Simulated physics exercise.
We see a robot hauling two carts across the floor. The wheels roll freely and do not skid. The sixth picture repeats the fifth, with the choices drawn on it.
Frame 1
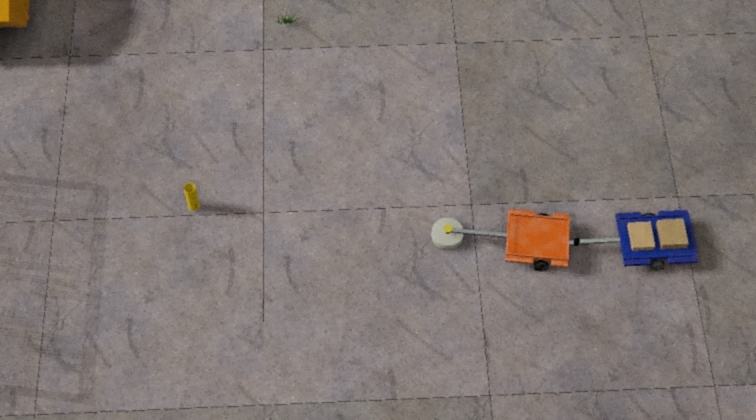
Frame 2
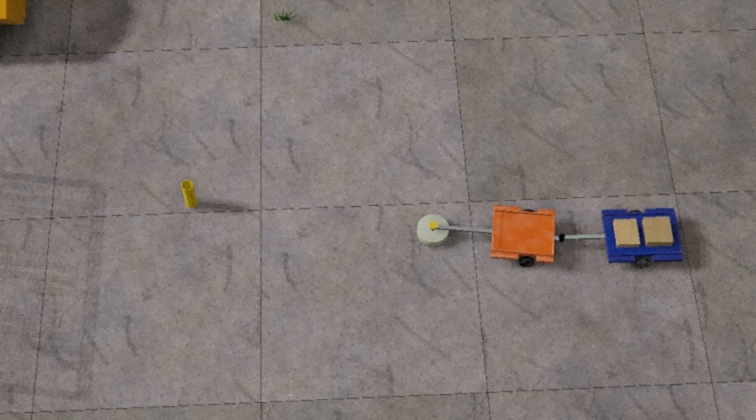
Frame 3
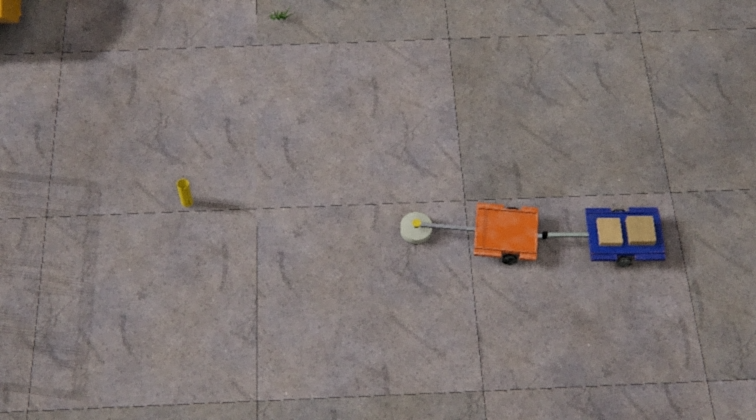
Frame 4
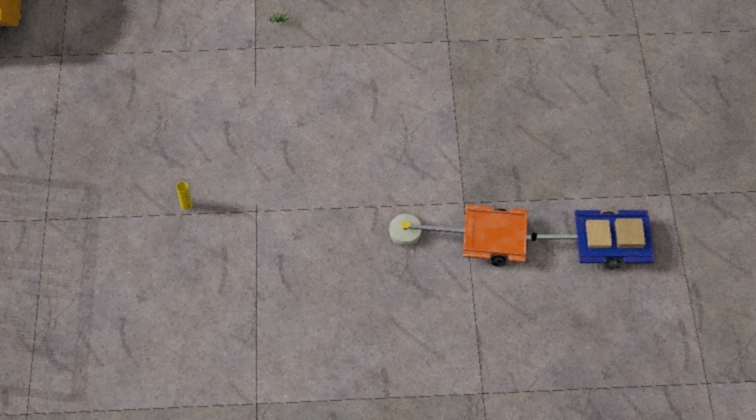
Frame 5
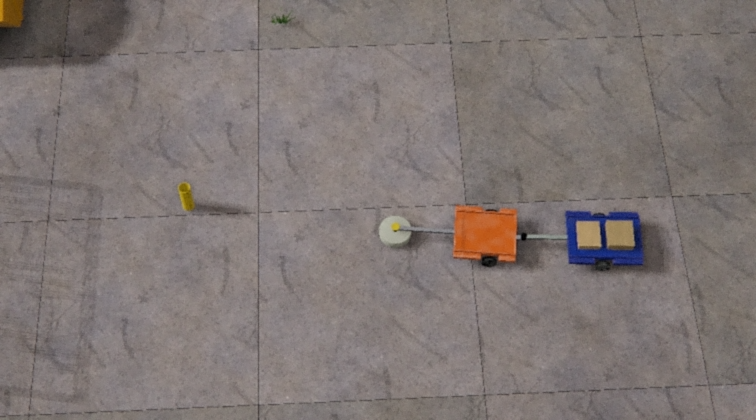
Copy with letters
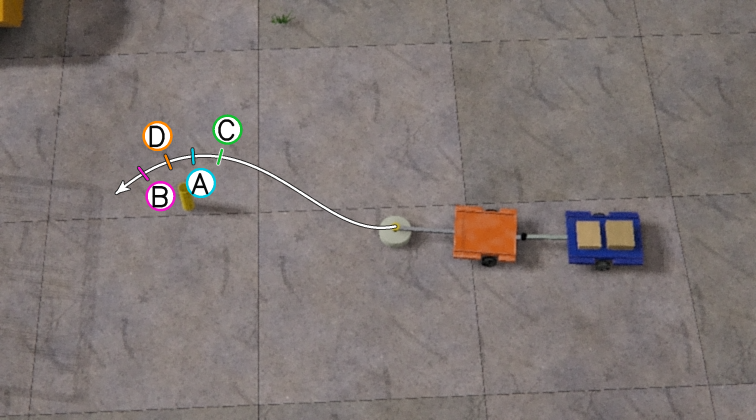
A small round white robot pulling an orange cart and a blue cart carrying two blocks slowly leftward across a tiled floor.
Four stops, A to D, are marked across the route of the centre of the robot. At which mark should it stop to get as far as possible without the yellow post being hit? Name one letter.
B.
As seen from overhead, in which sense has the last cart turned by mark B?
Clockwise.
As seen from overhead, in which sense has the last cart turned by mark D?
Clockwise.
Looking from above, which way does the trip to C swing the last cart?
Clockwise.
On the marked copy, A at (193, 156); B at (143, 174); C at (220, 157); D at (168, 162); the route from (395, 226) via (256, 168) to (117, 193).
Following B. Soon after the start, robot (306, 200), last cart (508, 234).
Later, robot (225, 162), last cart (414, 220).
In the end, robot (145, 178), last cart (342, 198); nothing has been touched.
As for the rest, A is safe but short; C is safe but short; D is safe but short.
